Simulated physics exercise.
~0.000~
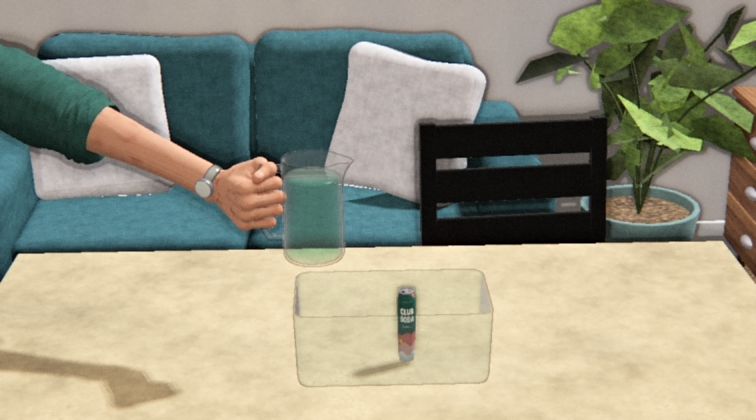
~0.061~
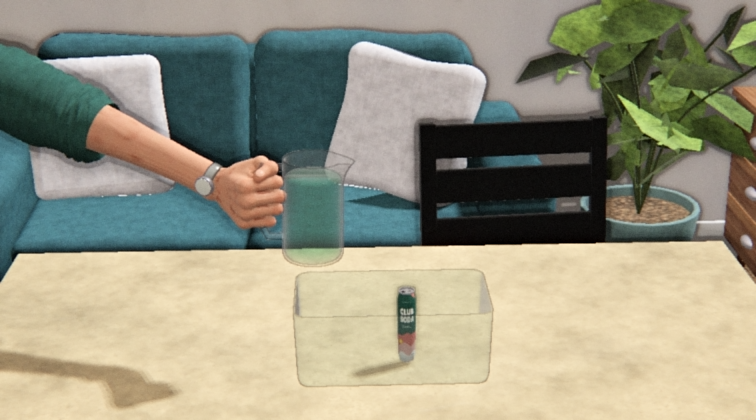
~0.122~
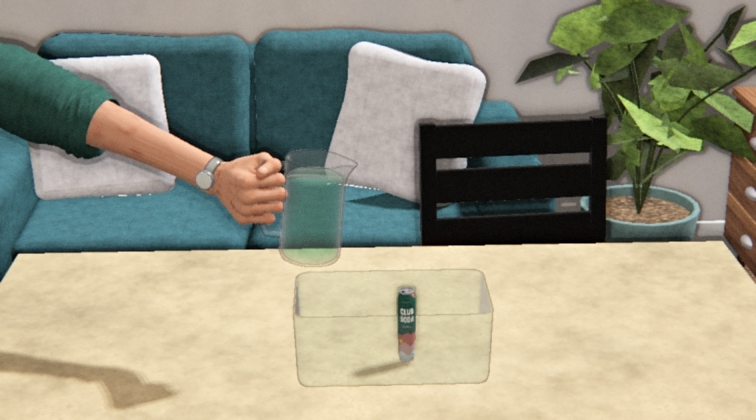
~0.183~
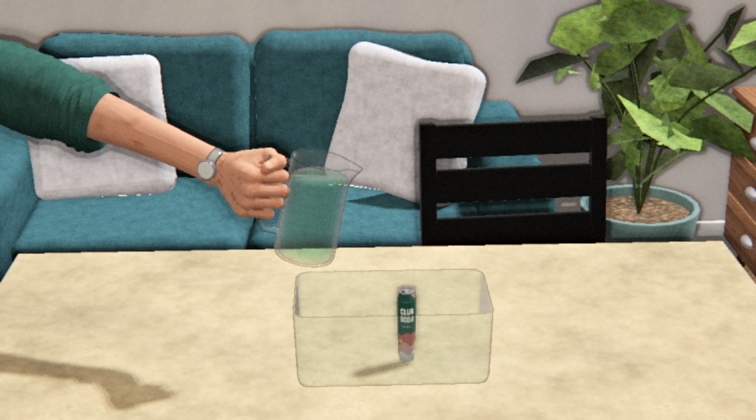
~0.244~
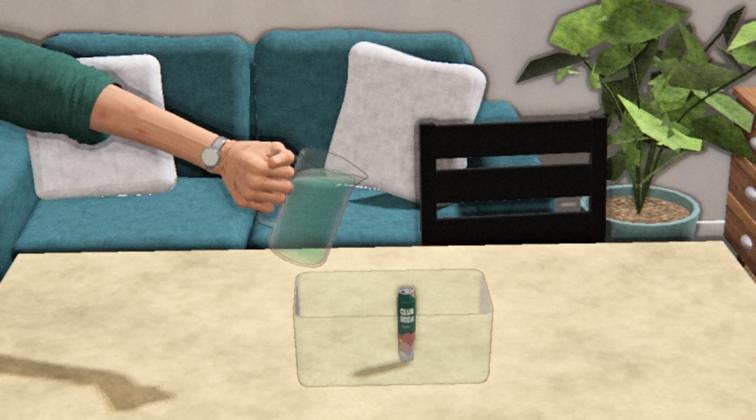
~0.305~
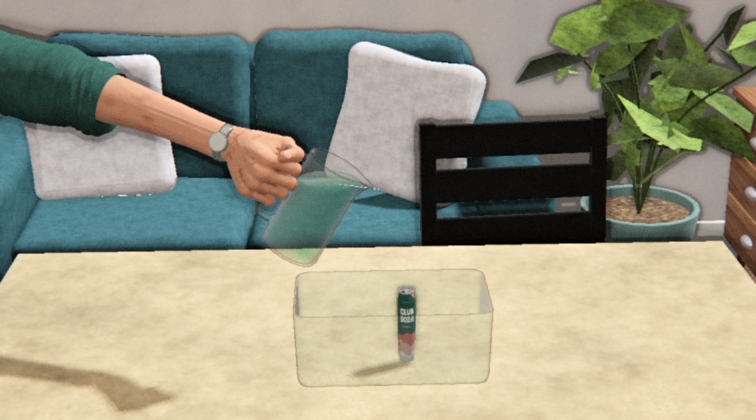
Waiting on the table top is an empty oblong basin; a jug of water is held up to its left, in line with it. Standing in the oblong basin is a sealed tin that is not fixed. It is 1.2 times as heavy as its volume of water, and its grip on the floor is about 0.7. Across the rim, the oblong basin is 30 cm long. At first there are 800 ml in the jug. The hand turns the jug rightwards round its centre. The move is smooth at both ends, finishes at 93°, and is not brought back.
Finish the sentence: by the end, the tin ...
By the end, the tin is still upright.
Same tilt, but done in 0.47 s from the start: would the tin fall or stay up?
Result: Tin still standing.
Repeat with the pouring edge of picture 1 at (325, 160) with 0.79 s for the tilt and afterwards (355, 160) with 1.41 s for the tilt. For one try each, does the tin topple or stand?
Run one: It tumbles. Run two: It does not tip.
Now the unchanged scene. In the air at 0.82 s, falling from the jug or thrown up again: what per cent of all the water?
Roughly 18 per cent.
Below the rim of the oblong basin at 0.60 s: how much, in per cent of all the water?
Close to 4 in a hundred.
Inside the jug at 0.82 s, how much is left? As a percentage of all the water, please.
Around 50 in a hundred is still there.
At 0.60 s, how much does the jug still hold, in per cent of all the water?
About 82 percent.
After 0.60 s the tilt is 80° and 82 per cent is still to pour; the tin stands where it began.
After 0.82 s the tilt is 93° and 50 per cent is still to pour; the tin stands where it began.
After 1.04 s the tilt is 93° and 22 per cent is still to pour; the tin stands where it began.
After 1.29 s the tilt is 93° and 11 per cent is still to pour; the tin stands where it began.
In the end the tin stands where it began.
